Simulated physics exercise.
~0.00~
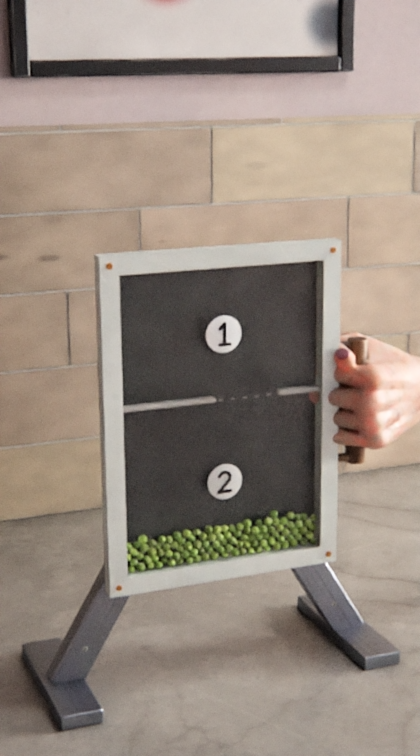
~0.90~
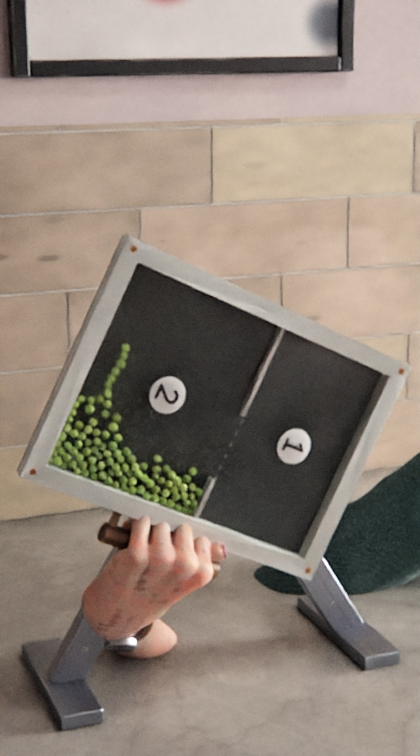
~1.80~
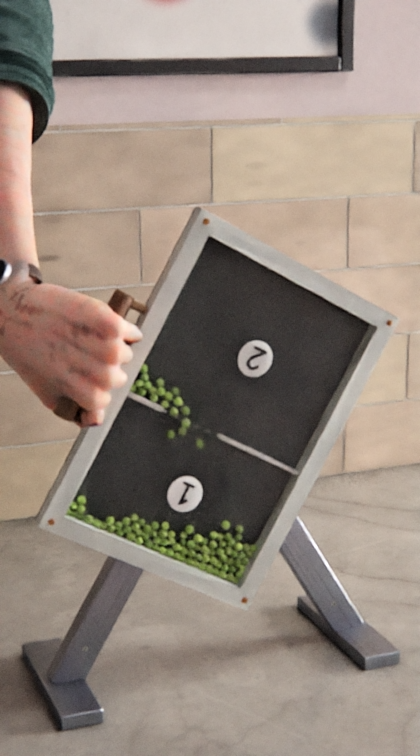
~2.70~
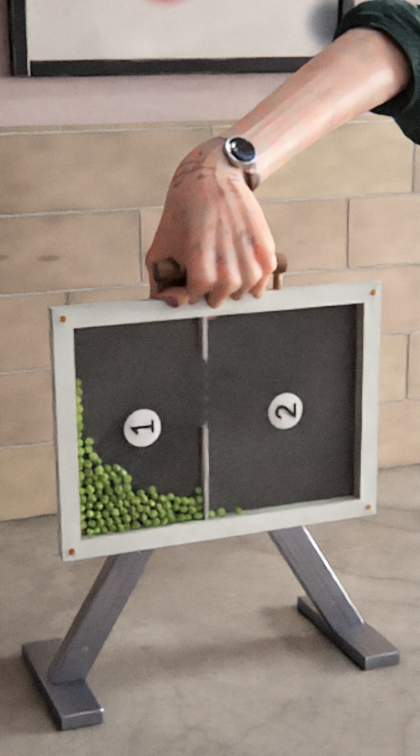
On a pale stone counter before tan brick tiles, a still camera faces a light-framed shadow box on two grey legs. Green peas lie behind its window at the bottom of a dark interior, split by a gapped divider into upper chamber one and lower chamber two. A hand grips a wooden handle and turns the box clockwise, heaping the peas in a corner of chamber two. As the box tips over, peas pour through the gap into chamber one. It finally rests on its side, with most peas piled in chamber one at left and a few in chamber two.
